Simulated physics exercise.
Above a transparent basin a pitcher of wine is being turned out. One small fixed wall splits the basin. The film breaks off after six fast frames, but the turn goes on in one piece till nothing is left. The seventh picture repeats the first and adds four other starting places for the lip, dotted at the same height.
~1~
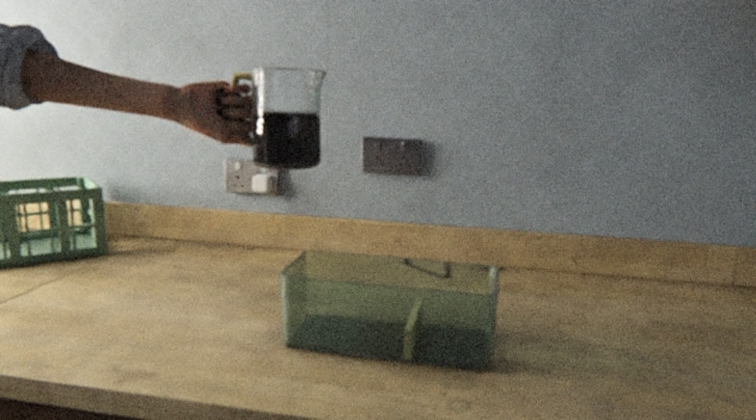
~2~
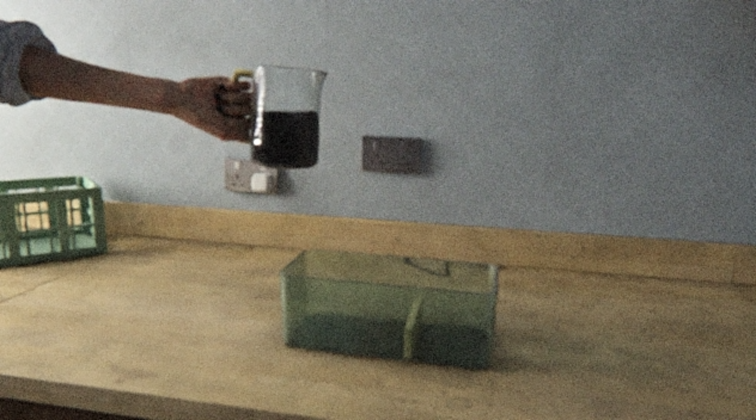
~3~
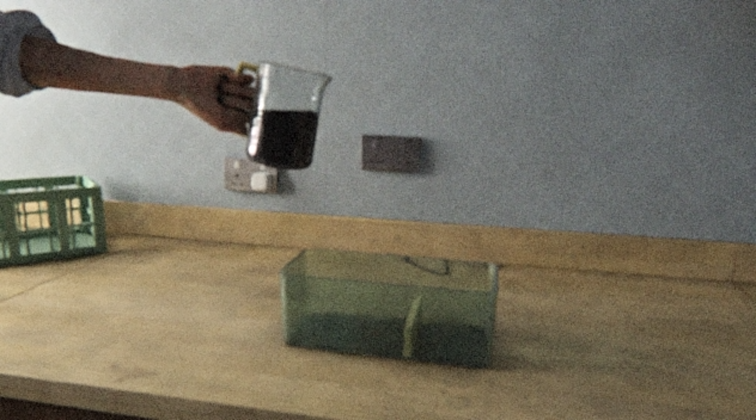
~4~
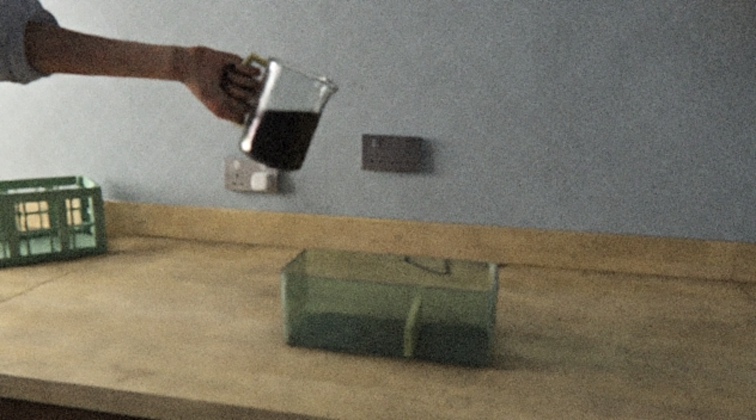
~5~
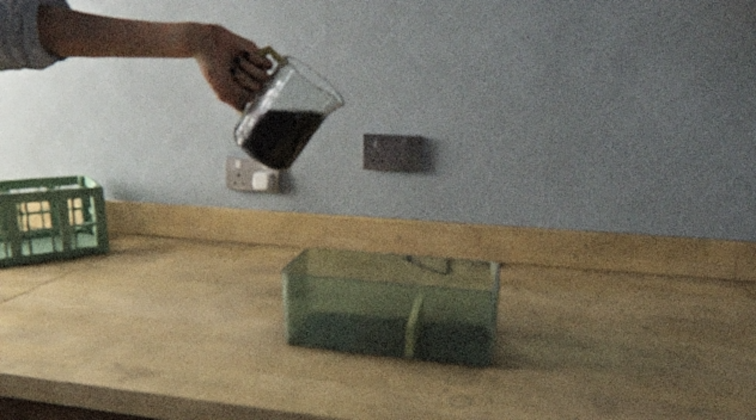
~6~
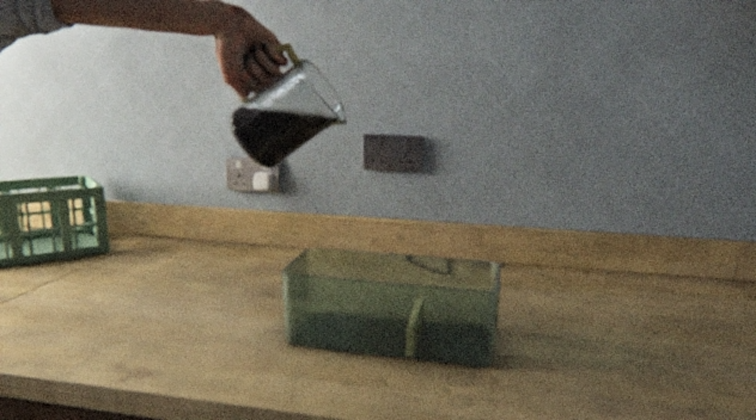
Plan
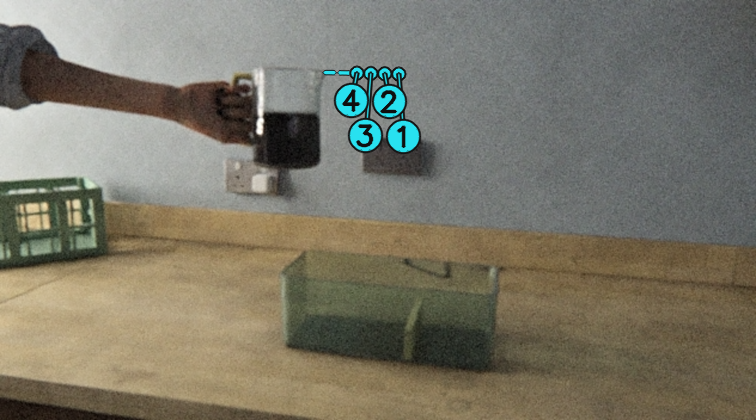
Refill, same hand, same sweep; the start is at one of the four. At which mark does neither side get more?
Go for 4.
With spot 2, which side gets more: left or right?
The right side.
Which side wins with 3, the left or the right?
The right side.
In cyan, 1 at (398, 74); 2 at (384, 73); 3 at (370, 73); 4 at (356, 73).
With 1, about 24 % ends left of the wall and 64 % right of it; 12 % is lost outside.
With 2, about 12 % ends left of the wall and 81 % right of it; 7 % is lost outside.
With 3, about 24 % ends left of the wall and 71 % right of it; 5 % is lost outside.
With 4, about 55 % ends left of the wall and 42 % right of it.
